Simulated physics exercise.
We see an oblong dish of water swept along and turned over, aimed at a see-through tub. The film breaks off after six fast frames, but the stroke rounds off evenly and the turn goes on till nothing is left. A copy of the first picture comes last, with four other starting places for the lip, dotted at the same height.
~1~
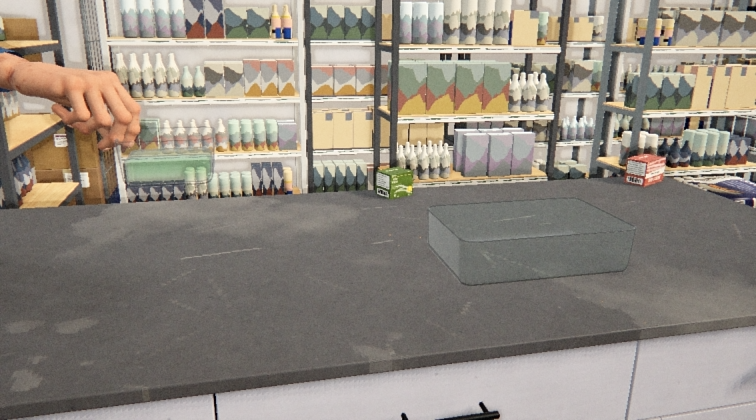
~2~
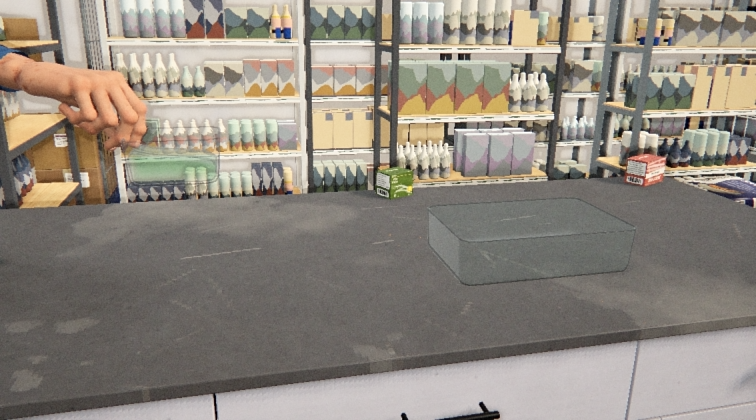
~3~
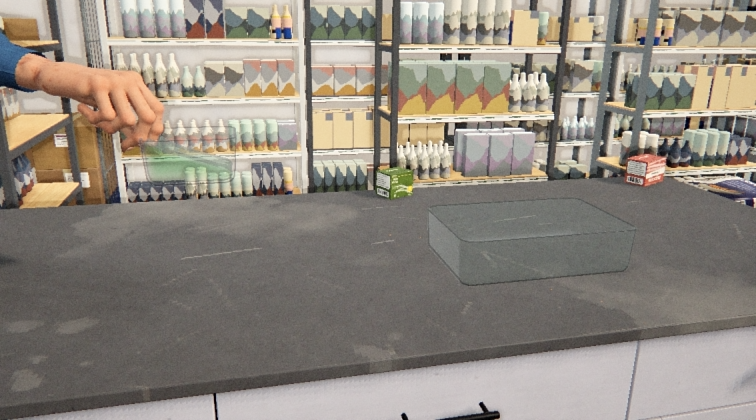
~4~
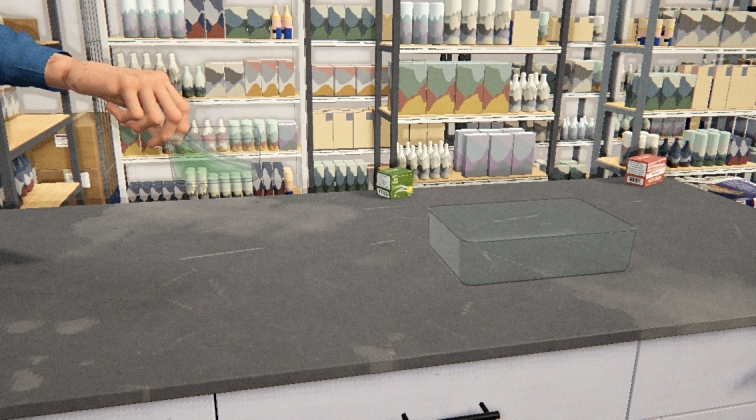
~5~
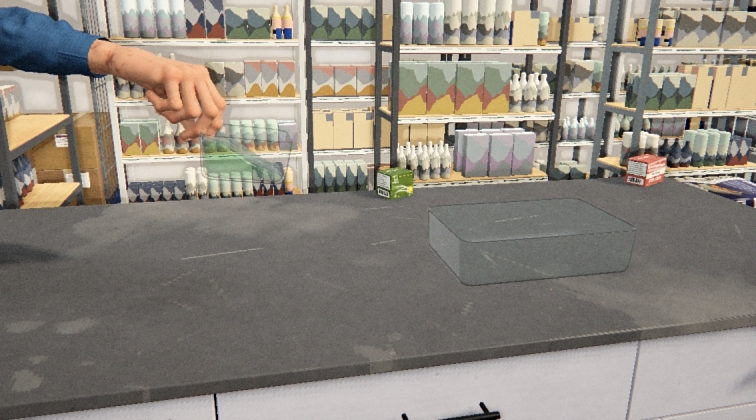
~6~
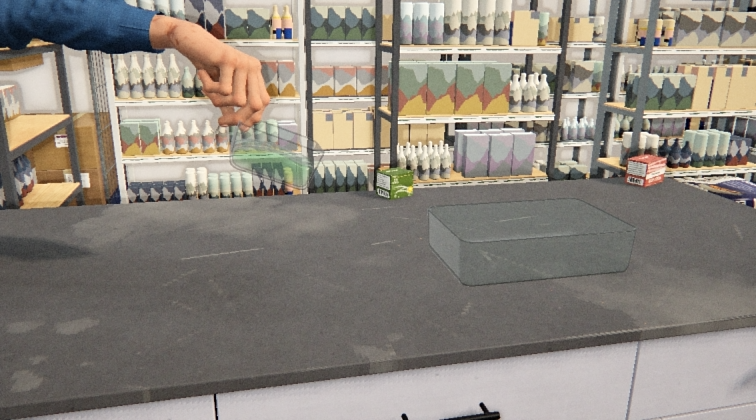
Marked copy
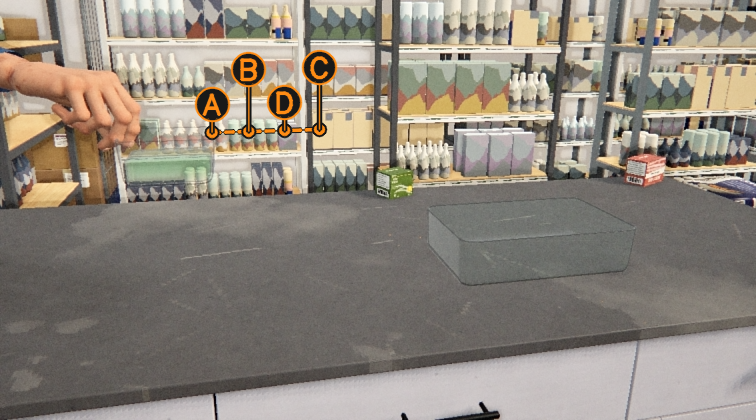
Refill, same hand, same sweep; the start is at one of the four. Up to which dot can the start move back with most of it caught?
Dot B.
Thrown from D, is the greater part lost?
No.
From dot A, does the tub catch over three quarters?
No, less.
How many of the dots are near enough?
Three.
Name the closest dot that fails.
Here it is dot A.
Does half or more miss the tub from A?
Yes, it does.
In orange, A at (212, 132); B at (248, 131); C at (319, 129); D at (284, 130).
If A is chosen, about 35 % lands in the tub, 59 % falls short and 7 % goes beside or beyond.
If B is chosen, about 70 % lands in the tub, 23 % falls short and 8 % goes beside or beyond.
If C is chosen, about 86 % lands in the tub, 2 % falls short and 12 % goes beside or beyond.
If D is chosen, about 83 % lands in the tub, 9 % falls short and 9 % goes beside or beyond.
